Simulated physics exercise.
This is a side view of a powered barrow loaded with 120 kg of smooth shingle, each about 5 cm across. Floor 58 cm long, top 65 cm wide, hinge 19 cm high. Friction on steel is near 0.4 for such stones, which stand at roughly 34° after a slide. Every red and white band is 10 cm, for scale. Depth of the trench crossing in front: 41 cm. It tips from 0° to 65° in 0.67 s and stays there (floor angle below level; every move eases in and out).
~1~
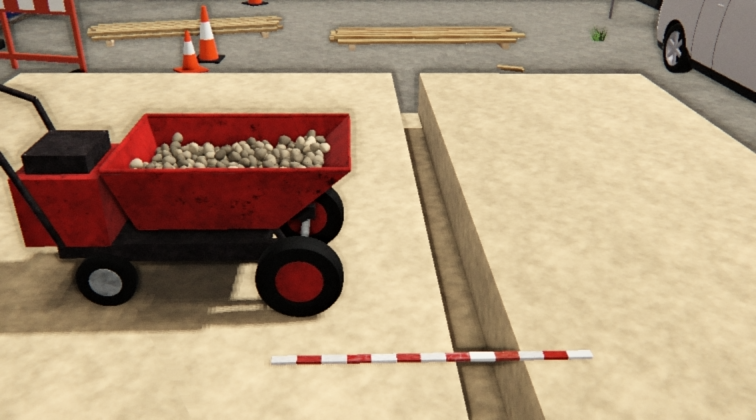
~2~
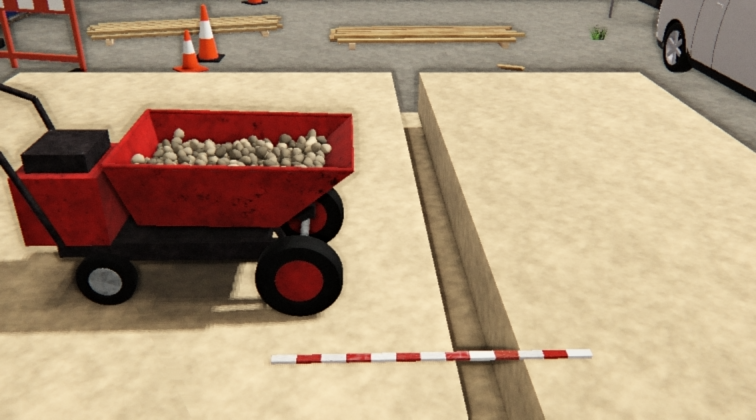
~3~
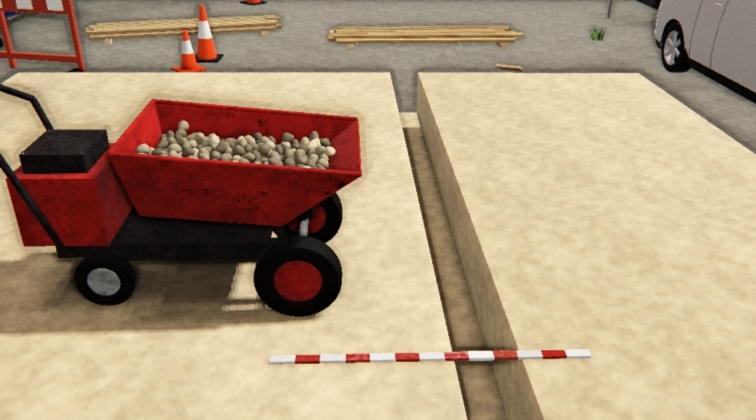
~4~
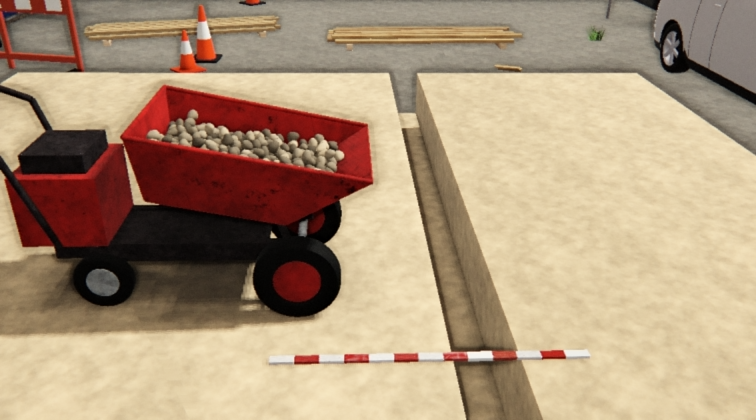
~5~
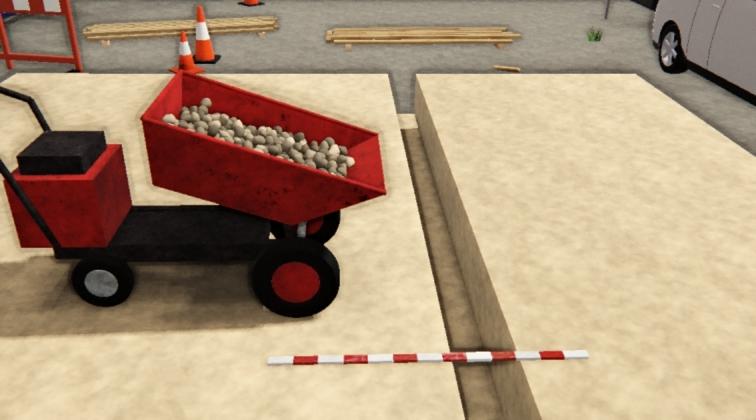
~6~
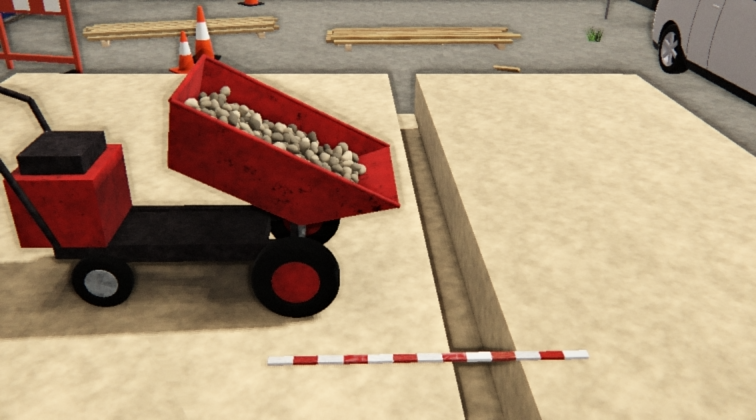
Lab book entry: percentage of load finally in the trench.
Approx. 71 percent.
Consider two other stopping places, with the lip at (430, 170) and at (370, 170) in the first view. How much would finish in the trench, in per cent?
First spot about 5, second spot about 55 per cent.
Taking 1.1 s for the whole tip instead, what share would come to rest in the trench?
Probably about 85 in a hundred.
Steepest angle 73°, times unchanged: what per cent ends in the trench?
Then about 85 per cent.
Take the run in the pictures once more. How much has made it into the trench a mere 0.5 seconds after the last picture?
Some 15 per cent of the load by that point.
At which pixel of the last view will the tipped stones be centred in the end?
I'd point somewhere around (471, 324).
Then, 0.2 s after the last picture the floor is at 55°, 100 % in the tray; the foremost stones are at (402, 217).
Then, 0.5 s after the last picture the floor is at 65°, 81 % in the tray, 2 % short of the trench, 17 % in the trench; the foremost stones are at (477, 283).
Then, 0.8 s after the last picture the floor is at 65°, 14 % in the tray, 1 % short of the trench, 57 % in the trench, 28 % past the trench; the foremost stones are at (607, 266).
Then, 2.8 s after the last picture the floor is at 65°, 0 % in the tray, 71 % in the trench, 29 % past the trench; the foremost stones are past the picture's edge.
